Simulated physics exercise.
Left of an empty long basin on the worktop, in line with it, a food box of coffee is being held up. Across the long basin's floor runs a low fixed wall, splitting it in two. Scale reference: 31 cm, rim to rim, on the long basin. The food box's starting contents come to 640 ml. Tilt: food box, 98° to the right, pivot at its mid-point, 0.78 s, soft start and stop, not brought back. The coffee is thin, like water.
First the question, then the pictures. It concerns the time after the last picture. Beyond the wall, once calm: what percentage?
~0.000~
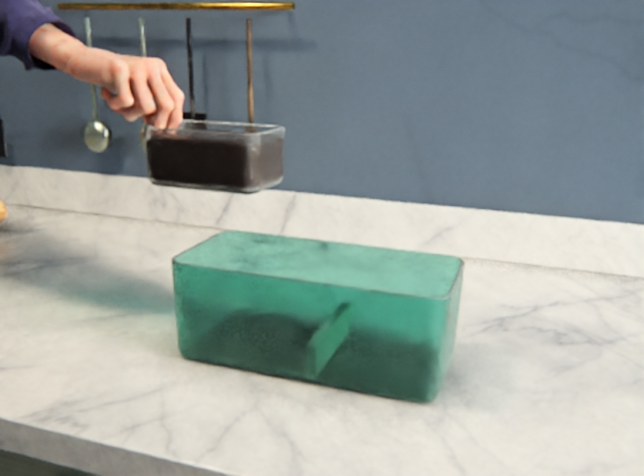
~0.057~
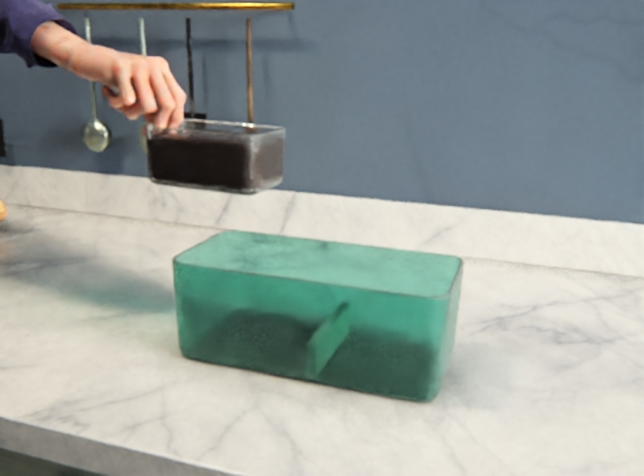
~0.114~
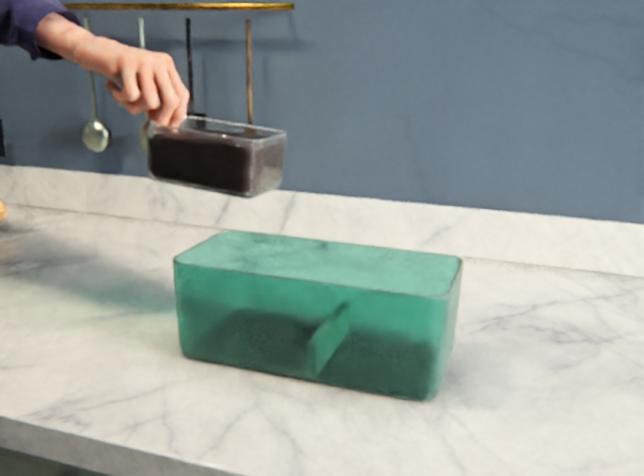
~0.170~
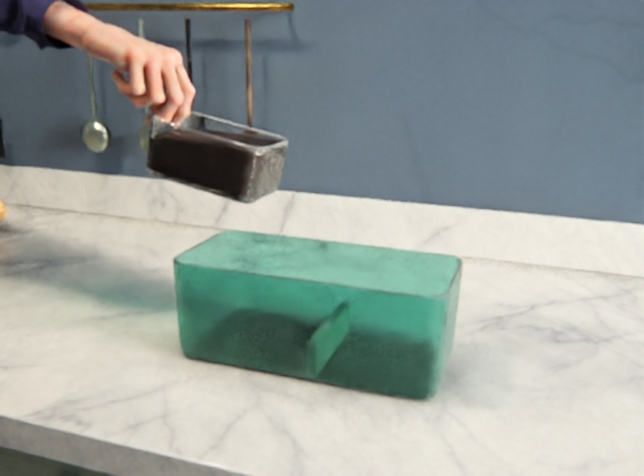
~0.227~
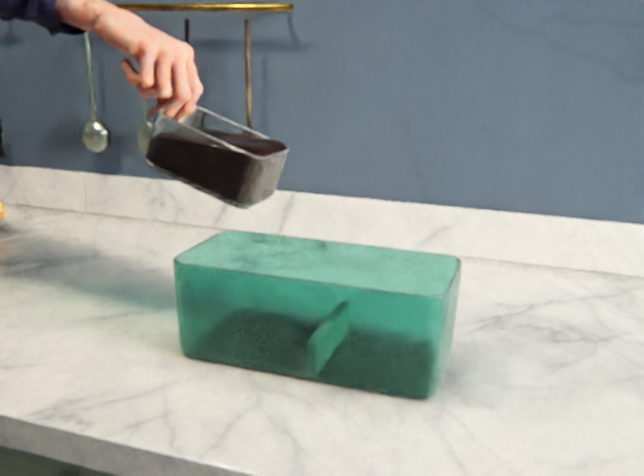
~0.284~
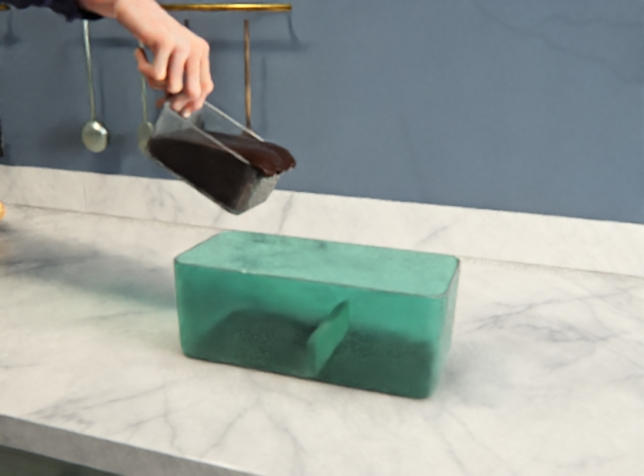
38 out of 100.
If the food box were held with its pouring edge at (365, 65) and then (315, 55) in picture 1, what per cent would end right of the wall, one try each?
Respectively about 70 and 75 percent.
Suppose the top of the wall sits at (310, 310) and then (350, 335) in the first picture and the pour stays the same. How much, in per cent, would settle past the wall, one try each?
First 65, then 15 per cent.
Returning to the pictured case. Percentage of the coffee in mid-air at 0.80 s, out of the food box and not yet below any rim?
I'd say some 3 per cent is in the air.
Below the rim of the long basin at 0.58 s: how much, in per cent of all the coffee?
I'd estimate some 46 percent of the liquid.
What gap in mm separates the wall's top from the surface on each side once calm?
Measured: Left around 24 mm, right around 26 mm.
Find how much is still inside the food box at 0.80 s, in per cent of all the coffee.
Close to 7 percent of the whole amount.
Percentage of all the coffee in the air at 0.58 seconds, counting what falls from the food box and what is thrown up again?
Close to 32 in a hundred.
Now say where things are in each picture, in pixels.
In the first picture, it leans 0°; its right rim is at (271, 133); the coffee meets the walls at (168, 133) and (272, 140); the long basin's rim runs from (198, 246) to (457, 279); the wall's top is at (331, 323).
In the second picture, it leans 1°; its right rim is at (272, 134); the coffee meets the walls at (169, 132) and (272, 140).
In the third picture, it leans 5°; its right rim is at (274, 139); the coffee meets the walls at (170, 131) and (274, 142).
In the fourth picture, it leans 11°; its right rim is at (276, 146); the coffee meets the walls at (171, 132) and (276, 144).
In the fifth picture, it leans 19°; its right rim is at (277, 156); the coffee meets the walls at (171, 134) and (277, 150); 2 per cent is over the edge.
In the sixth picture, it leans 29°; its right rim is at (276, 167); the coffee meets the walls at (170, 132) and (278, 162); 7 per cent is over the edge.
After 0.58 s the tilt is 83° and 22 per cent is still to pour, 22 is left of the wall and 23 right of it.
After 0.80 s the tilt is 98° and 7 per cent is still to pour, 53 is left of the wall and 37 right of it.
After 1.03 s the tilt is 98° and 1 per cent is still to pour, 58 is left of the wall and 38 right of it.
After 1.28 s the tilt is 98° and 0 per cent is still to pour, 60 is left of the wall and 38 right of it.
In the end 60 per cent lies left of the wall, 38 right of it and 2 outside.
